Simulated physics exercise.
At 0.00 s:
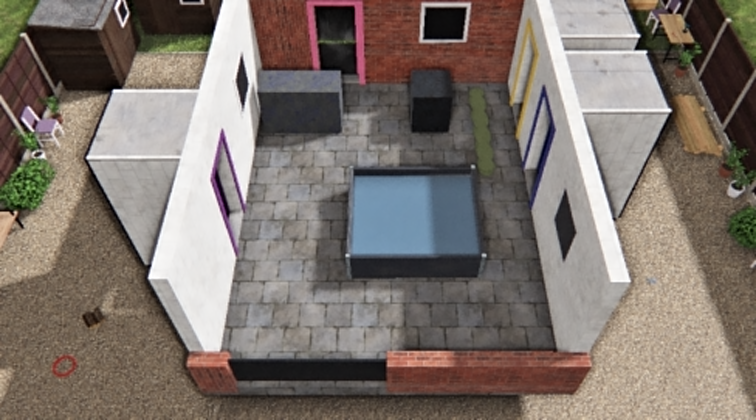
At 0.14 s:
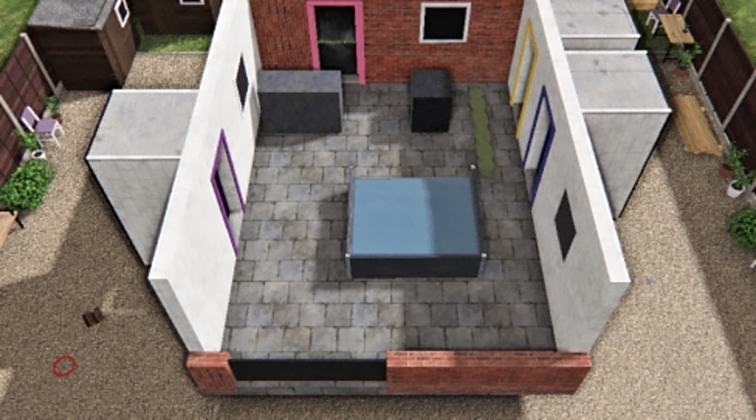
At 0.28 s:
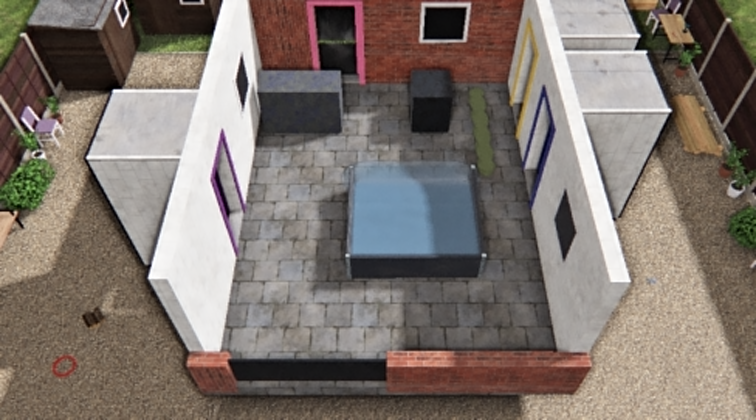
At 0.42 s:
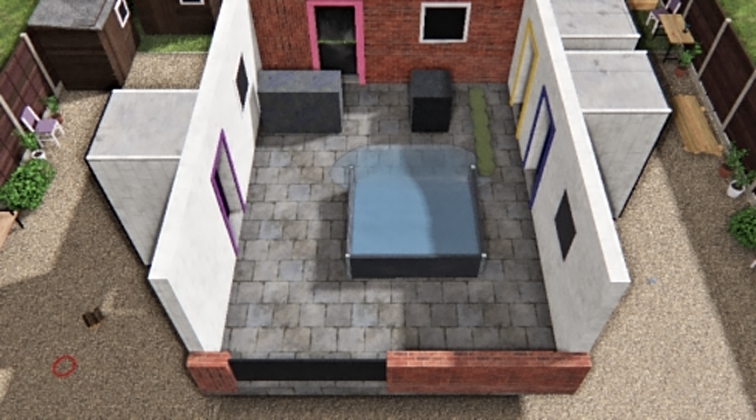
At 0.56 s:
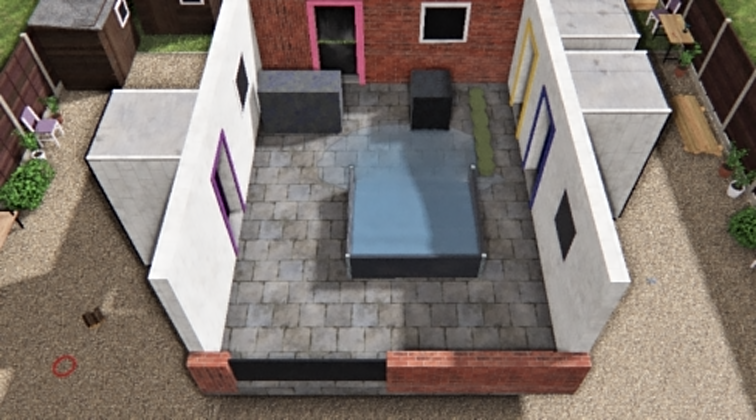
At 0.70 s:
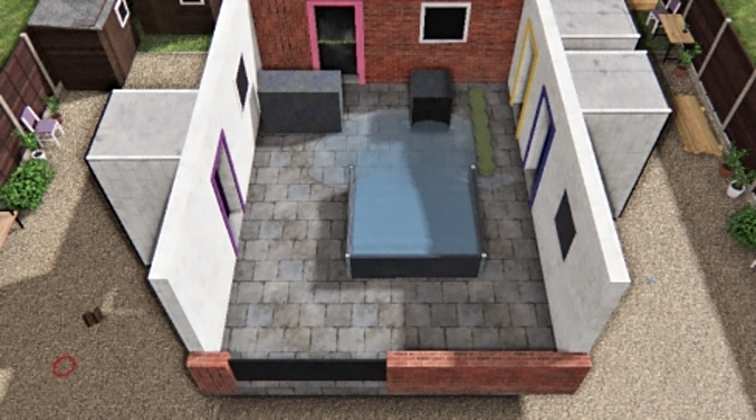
Paved back court seen from above, the far wall of an open tank vanishing and water spreading across the slabs behind it.
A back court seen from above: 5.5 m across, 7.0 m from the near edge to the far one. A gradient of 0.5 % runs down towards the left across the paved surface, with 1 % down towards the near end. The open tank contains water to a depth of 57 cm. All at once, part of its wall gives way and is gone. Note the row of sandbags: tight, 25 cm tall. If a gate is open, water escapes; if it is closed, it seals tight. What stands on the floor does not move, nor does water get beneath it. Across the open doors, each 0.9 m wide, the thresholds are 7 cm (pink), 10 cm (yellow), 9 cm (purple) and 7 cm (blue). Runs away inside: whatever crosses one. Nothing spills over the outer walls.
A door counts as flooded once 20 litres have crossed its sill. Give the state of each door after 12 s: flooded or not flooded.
State after that time: Pink door flooded, yellow door not flooded, purple door not flooded, blue door not flooded.
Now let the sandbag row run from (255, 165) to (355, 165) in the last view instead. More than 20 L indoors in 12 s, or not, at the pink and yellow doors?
Checking the limit, pink is too much, yellow is too much.
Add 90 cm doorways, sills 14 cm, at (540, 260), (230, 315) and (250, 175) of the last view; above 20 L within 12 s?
Door 1: Lower; door 2: Lower; door 3: Lower.
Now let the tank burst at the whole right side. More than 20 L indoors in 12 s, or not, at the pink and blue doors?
At the pink door the limit is not exceeded; at the blue door it is surpassed.
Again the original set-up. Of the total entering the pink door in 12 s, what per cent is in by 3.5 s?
By that time, around 70 per cent.
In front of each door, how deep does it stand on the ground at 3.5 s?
Pink 17 cm, yellow 6 cm, purple 2 cm, blue 2 cm.
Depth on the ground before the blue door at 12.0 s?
I'd put it at around 3.5 cm deep.
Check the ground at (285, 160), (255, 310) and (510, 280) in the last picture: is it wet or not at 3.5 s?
Listed in sequence, the spots are drenched, bone dry and bone dry.
After 1.4 s water covers 25 % of the floor and is deepest (36 cm) near (418, 137); pink door 11 cm at the sill, 2 L in, yellow door not reached, purple door not reached, blue door 3 cm at the sill, 0 L in.
After 2.2 s water covers 35 % of the floor and is deepest (32 cm) near (426, 137); pink door 23 cm at the sill, 57 L in, yellow door 2 cm at the sill, 0 L in, purple door not reached, blue door 3 cm at the sill, 0 L in.
After 3.5 s water covers 50 % of the floor and is deepest (24 cm) near (260, 120); pink door 17 cm at the sill, 172 L in, yellow door 6 cm at the sill, 0 L in, purple door 2 cm at the sill, 0 L in, blue door 2 cm at the sill, 0 L in.
After 7.0 s water covers 80 % of the floor and is deepest (18 cm) near (217, 372); pink door 5 cm at the sill, 246 L in, yellow door 3 cm at the sill, 0 L in, purple door 8 cm at the sill, 0 L in, blue door 4 cm at the sill, 3 L in.
After 12.0 s water covers 90 % of the floor and is deepest (11 cm) near (418, 372); pink door 4 cm at the sill, 246 L in, yellow door 2 cm at the sill, 0 L in, purple door 5 cm at the sill, 0 L in, blue door 4 cm at the sill, 3 L in.
